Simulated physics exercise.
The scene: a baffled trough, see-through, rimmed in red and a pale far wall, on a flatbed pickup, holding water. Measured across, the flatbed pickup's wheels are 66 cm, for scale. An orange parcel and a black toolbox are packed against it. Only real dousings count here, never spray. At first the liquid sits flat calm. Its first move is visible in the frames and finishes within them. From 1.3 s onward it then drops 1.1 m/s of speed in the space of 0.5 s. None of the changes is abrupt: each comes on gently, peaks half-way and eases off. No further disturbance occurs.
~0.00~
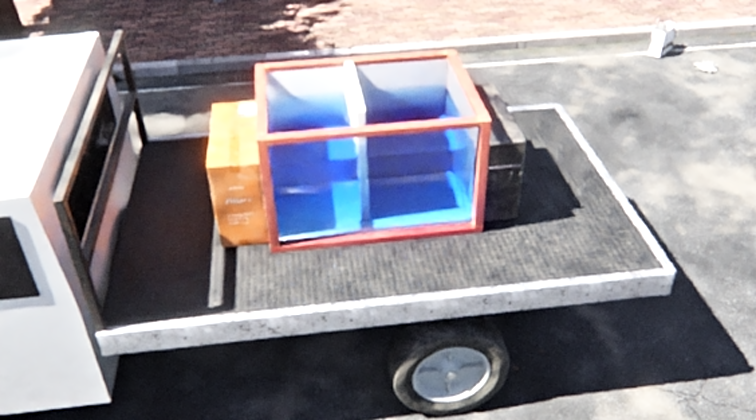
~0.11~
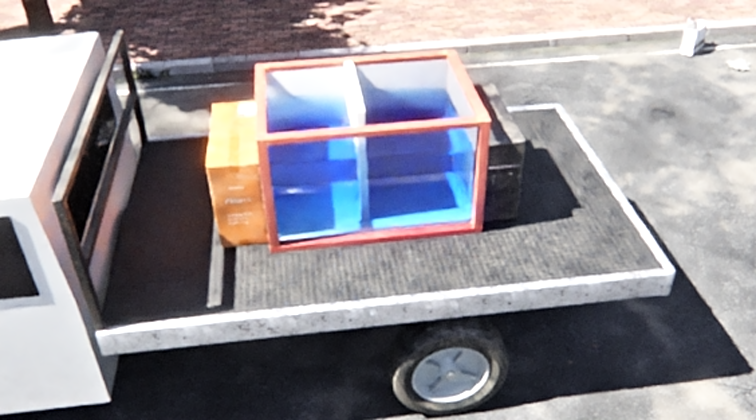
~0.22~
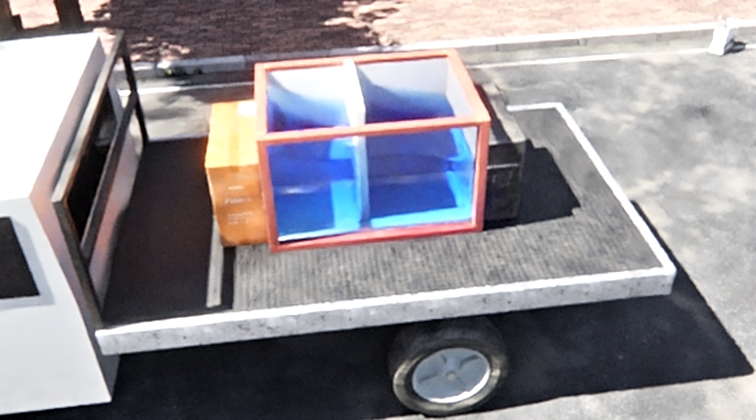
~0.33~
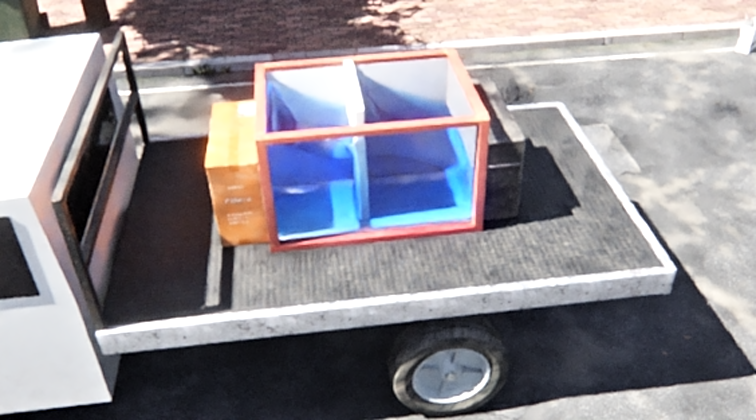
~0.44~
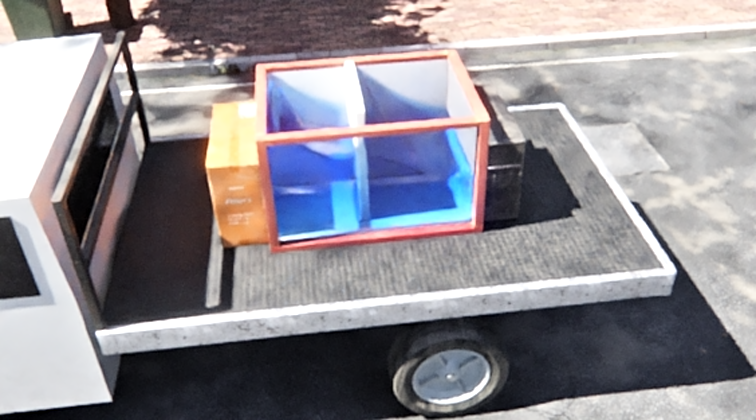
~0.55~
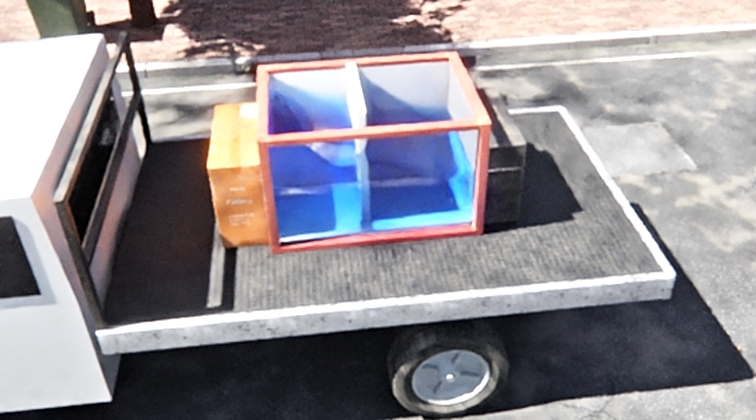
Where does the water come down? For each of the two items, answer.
Note: Orange parcel not reached; black toolbox not reached.
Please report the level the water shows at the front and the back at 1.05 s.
Close to 48 cm at the front end and 50 cm at the back end.
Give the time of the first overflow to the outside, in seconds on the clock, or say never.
Never.
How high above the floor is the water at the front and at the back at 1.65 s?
Level: ~ 48 cm in front; 42 cm behind.
Then, 1.05 s in, front 48 cm, middle 41 cm, back 51 cm above the floor; no loss so far.
Then, 1.65 s in, front 49 cm, middle 54 cm, back 43 cm above the floor; no loss so far.
Then, 2.35 s in, front 47 cm, middle 43 cm, back 48 cm above the floor; no loss so far.
Then, 4.78 s in, there is no loss; the orange parcel has caught nothing and the black toolbox nothing.
